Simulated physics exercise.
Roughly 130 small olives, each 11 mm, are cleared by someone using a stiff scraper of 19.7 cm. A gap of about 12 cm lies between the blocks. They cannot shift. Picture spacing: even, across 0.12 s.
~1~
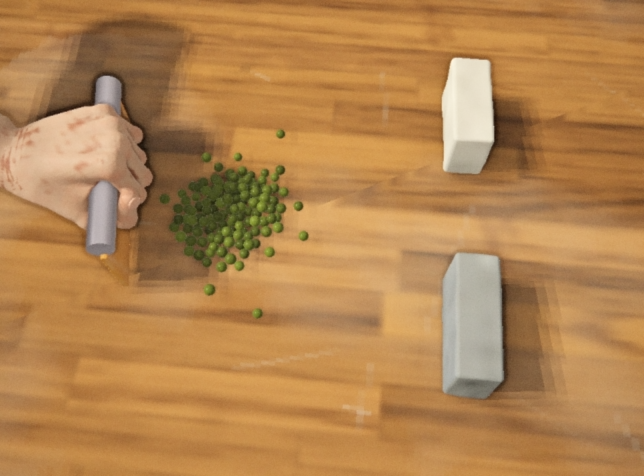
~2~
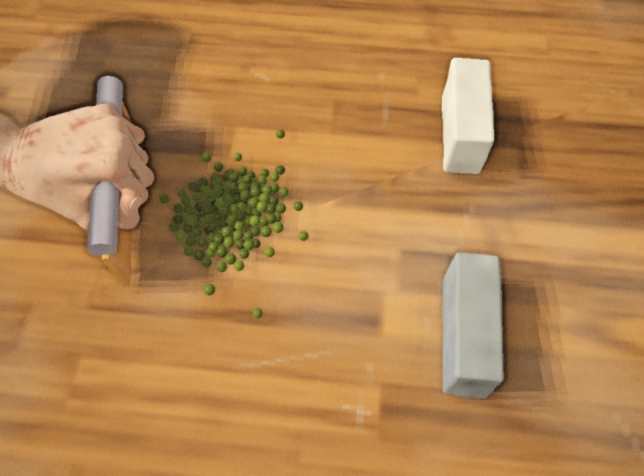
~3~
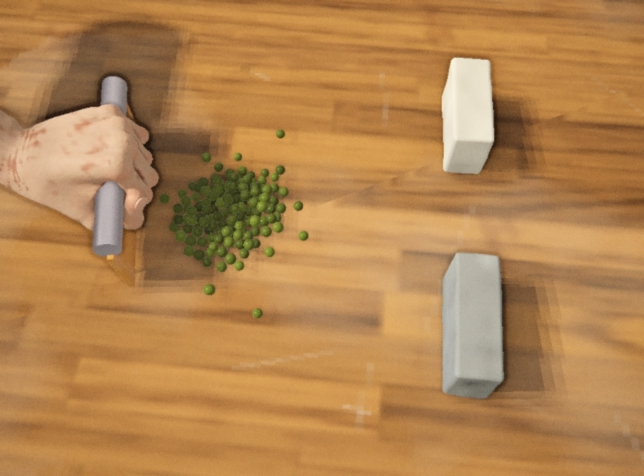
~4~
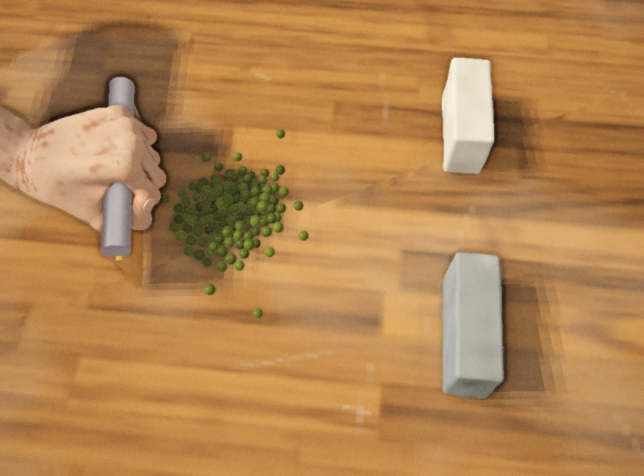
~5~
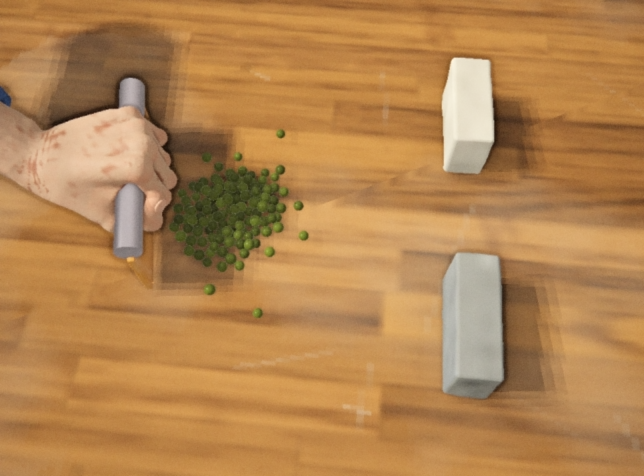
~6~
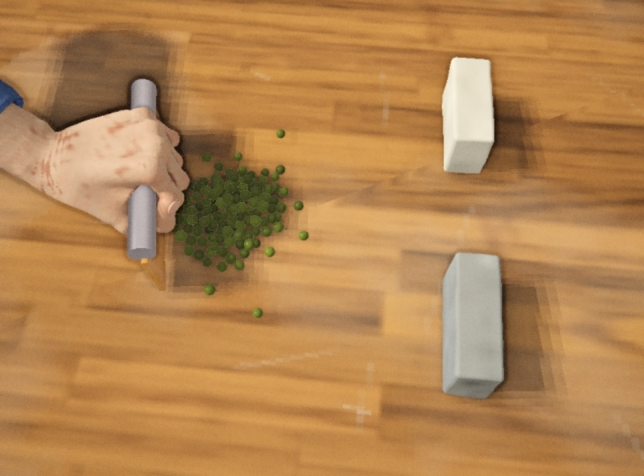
On a wooden surface, a hand slides a gray scraper right to the small green olives.
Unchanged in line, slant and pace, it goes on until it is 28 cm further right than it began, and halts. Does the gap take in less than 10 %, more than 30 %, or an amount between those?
It takes in an amount between.
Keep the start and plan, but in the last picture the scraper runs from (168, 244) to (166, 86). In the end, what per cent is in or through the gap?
At rest, 15 per cent has gone through.
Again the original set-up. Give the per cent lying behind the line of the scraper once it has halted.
Around 5 percent.
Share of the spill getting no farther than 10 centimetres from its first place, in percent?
0 percent or so.
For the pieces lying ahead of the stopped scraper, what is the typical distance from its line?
Some 3 cm.
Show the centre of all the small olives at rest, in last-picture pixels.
In the last picture the centre sits at about (426, 212).
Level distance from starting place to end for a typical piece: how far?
That comes to roughly 20 cm.
Then, 0.26 s after the last picture, scraper 16 cm from its start, spill 15 cm wide; held up before the blocks 100 %.
Then, 0.52 s after the last picture, scraper 28 cm from its start, spill 19 cm wide; in or through the gap 5 %, held up before the blocks 95 %.
Then, 0.75 s after the last picture, scraper 28 cm from its start, spill 20 cm wide; in or through the gap 20 %, held up before the blocks 80 %.
In the end, in or through the gap 20 %, round the near block 0 %, round the far block 0 %, held up before the blocks 80 %.
